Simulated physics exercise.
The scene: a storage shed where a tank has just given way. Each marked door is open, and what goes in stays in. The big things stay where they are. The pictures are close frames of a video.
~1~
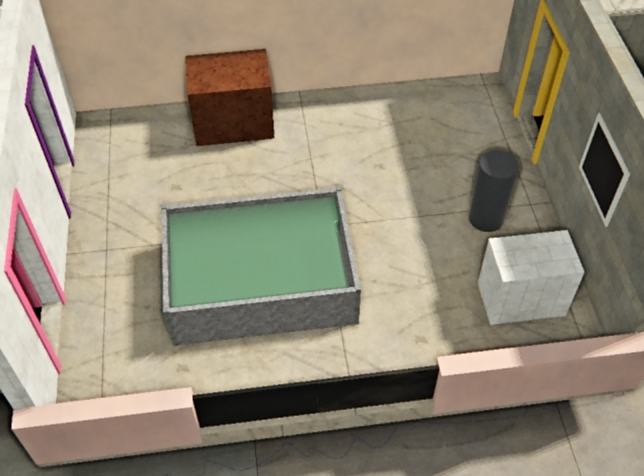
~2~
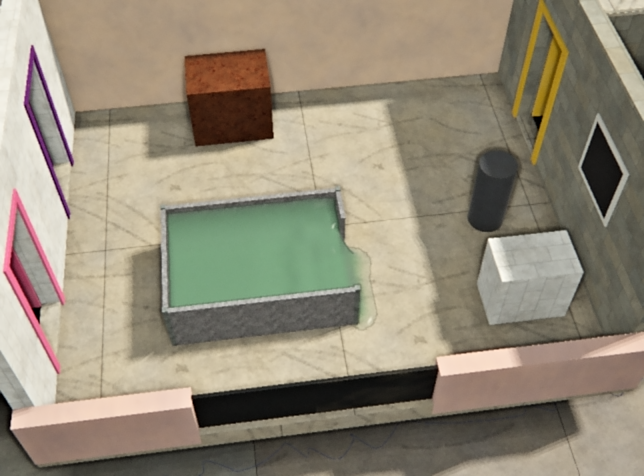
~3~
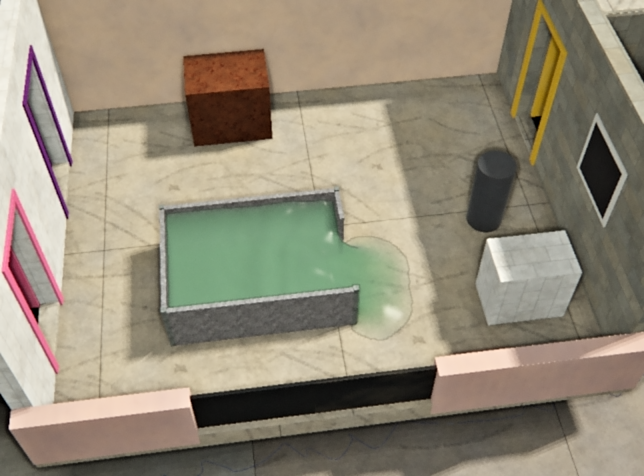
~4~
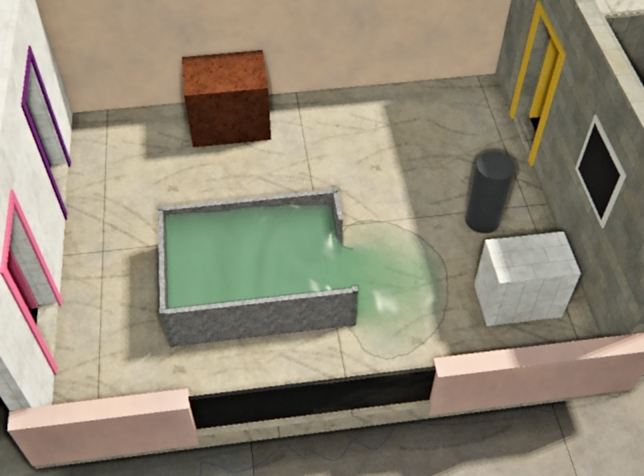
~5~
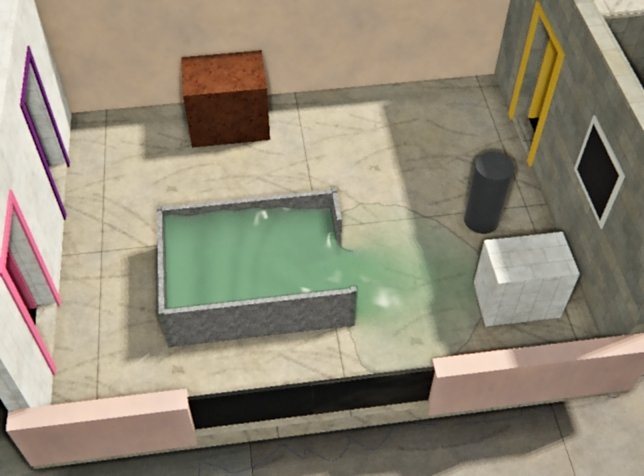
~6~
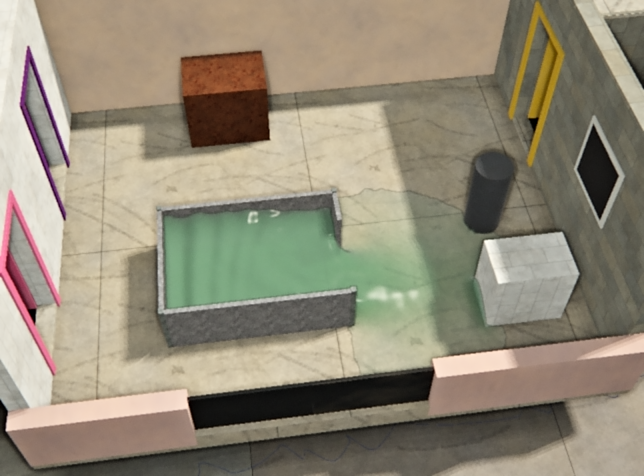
Green water pours through a gap in the tank's right side and spreads across the floor.
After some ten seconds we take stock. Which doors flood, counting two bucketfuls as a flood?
The pink door holds within the limit; the yellow door floods; the purple door holds within the limit.
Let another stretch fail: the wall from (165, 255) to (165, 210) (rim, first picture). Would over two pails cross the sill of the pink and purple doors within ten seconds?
Then: Pink door is over; purple door is over.
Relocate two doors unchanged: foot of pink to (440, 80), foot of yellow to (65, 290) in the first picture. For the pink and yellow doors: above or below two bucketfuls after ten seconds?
In short: The pink one lets more in; the yellow one holds.
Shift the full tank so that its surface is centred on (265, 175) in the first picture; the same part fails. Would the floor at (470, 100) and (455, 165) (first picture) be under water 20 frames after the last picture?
As listed: Under water, wet.
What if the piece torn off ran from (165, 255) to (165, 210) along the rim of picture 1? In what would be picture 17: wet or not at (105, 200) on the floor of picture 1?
Answer: Wet.
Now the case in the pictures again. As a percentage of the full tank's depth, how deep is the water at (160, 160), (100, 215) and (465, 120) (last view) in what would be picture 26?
Roughly 0, 0 and 10 per cent, in turn.
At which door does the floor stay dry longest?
I say the door marked purple.
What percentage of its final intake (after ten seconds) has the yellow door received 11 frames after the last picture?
Roughly 0 per cent.
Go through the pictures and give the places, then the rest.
Still water in the tank at (258, 250), in the first frame.
The front is at (368, 322), out from the gap at (347, 277), in the second frame.
Water pours out at (345, 278) and has run to (392, 251), in the third frame.
The front is at (440, 268), out from the gap at (344, 279), in the fourth frame.
The front is at (476, 261), out from the gap at (343, 280), in the fifth frame.
Water pours out at (343, 280) and has run to a hidden place, in the sixth frame.
A moment on, water covers 25 % of the floor; the pink door not reached, the yellow door not reached, the purple door not reached.
Next, water covers 30 % of the floor; the pink door not reached, the yellow door under two buckets in, the purple door not reached.
Then, water covers 45 % of the floor; the pink door not reached, the yellow door under two buckets in, the purple door not reached.
Later, water covers 70 % of the floor; the pink door wet at the sill, nothing in, the yellow door under two buckets in, the purple door not reached.
In the end, water covers 95 % of the floor; the pink door under two buckets in, the yellow door far over two buckets in, the purple door wet at the sill, nothing in.
